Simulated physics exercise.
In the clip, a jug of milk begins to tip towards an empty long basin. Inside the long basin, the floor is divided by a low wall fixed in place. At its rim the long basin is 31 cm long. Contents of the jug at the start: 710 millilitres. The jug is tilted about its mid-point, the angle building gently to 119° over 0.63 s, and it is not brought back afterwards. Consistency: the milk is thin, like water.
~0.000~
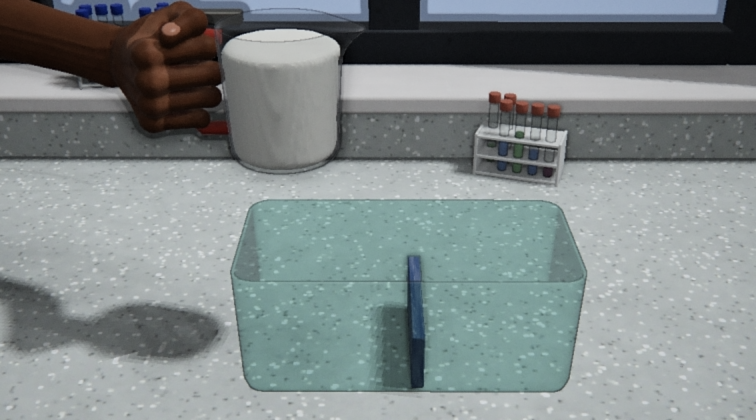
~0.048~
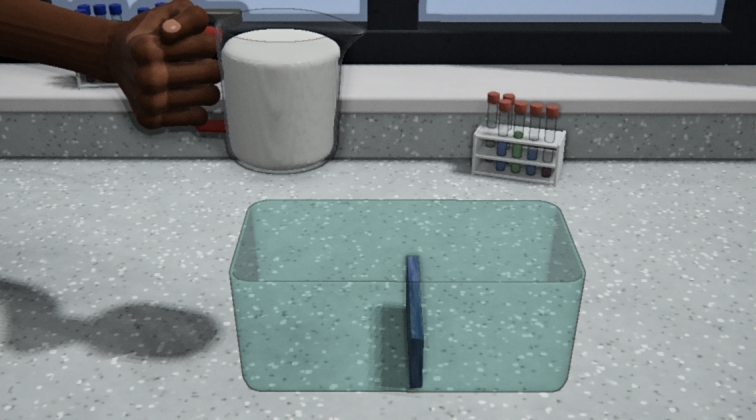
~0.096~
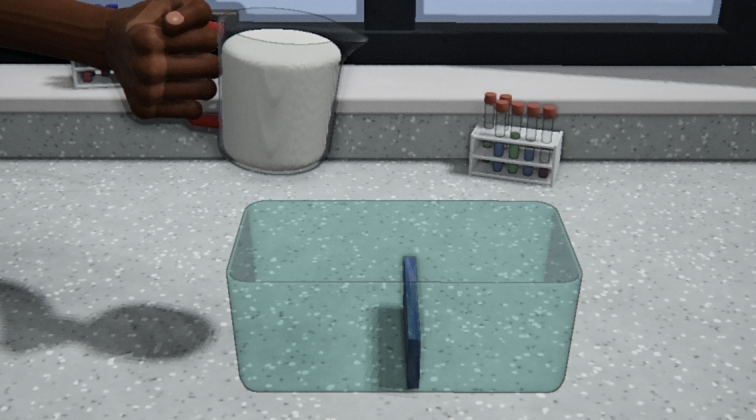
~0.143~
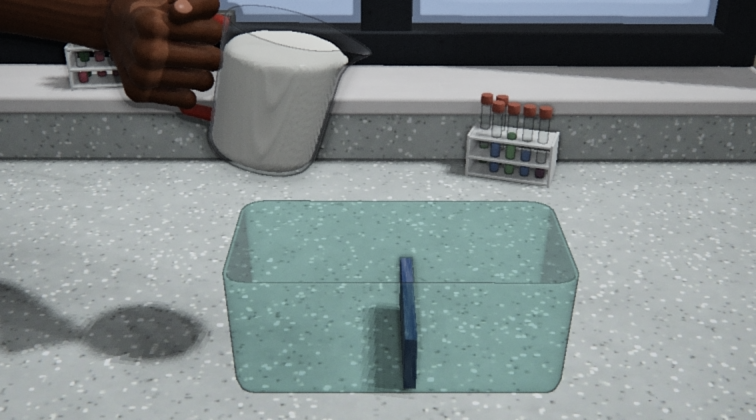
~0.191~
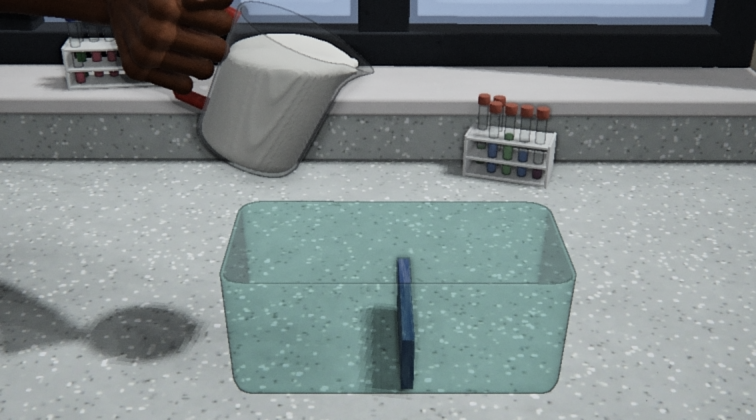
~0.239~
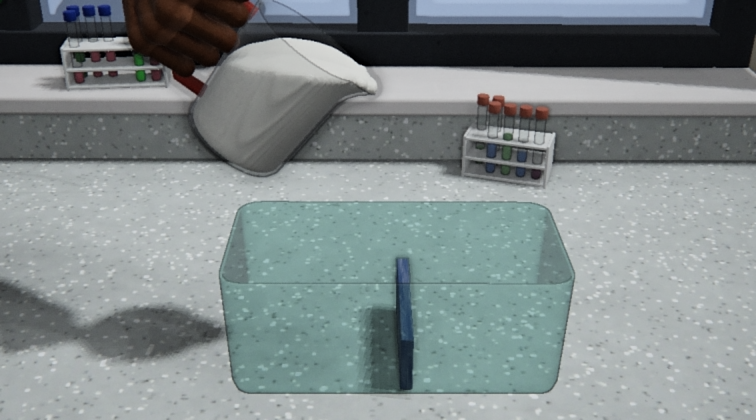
The video shows a dark-skinned hand holding a clear jug of white milk behind an empty, clear greenish basin with a blue upright divider, then gradually tilting the jug to the right until the milk reaches its spout.
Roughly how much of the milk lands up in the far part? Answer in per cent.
Around 43 %.
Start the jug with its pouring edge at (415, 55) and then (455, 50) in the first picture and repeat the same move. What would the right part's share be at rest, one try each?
Around 85 per cent first, around 85 per cent next.
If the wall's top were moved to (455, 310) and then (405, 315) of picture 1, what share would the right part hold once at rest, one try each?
One try each: Around 15 percent and then around 65 percent.
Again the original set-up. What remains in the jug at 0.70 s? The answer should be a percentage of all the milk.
About 5 percent.
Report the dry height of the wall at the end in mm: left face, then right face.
Left about 42 mm, while the right is about 44 mm.
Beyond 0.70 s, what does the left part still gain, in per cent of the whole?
Close to 10% of the whole.
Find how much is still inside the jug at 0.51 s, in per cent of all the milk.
About 44 per cent.
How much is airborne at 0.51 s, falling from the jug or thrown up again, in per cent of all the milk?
I'd say close to 28 per cent.
By 0.51 s the tilt is 108° and 44 per cent is still to pour, 3 is left of the wall and 25 right of it.
By 0.70 s the tilt is 119° and 5 per cent is still to pour, 45 is left of the wall and 41 right of it.
By 0.91 s the tilt is 119° and 0 per cent is still to pour, 54 is left of the wall and 42 right of it.
By 1.13 s the tilt is 119° and 0 per cent is still to pour, 55 is left of the wall and 43 right of it.
At rest 55 per cent lies left of the wall, 43 right of it and 3 outside.
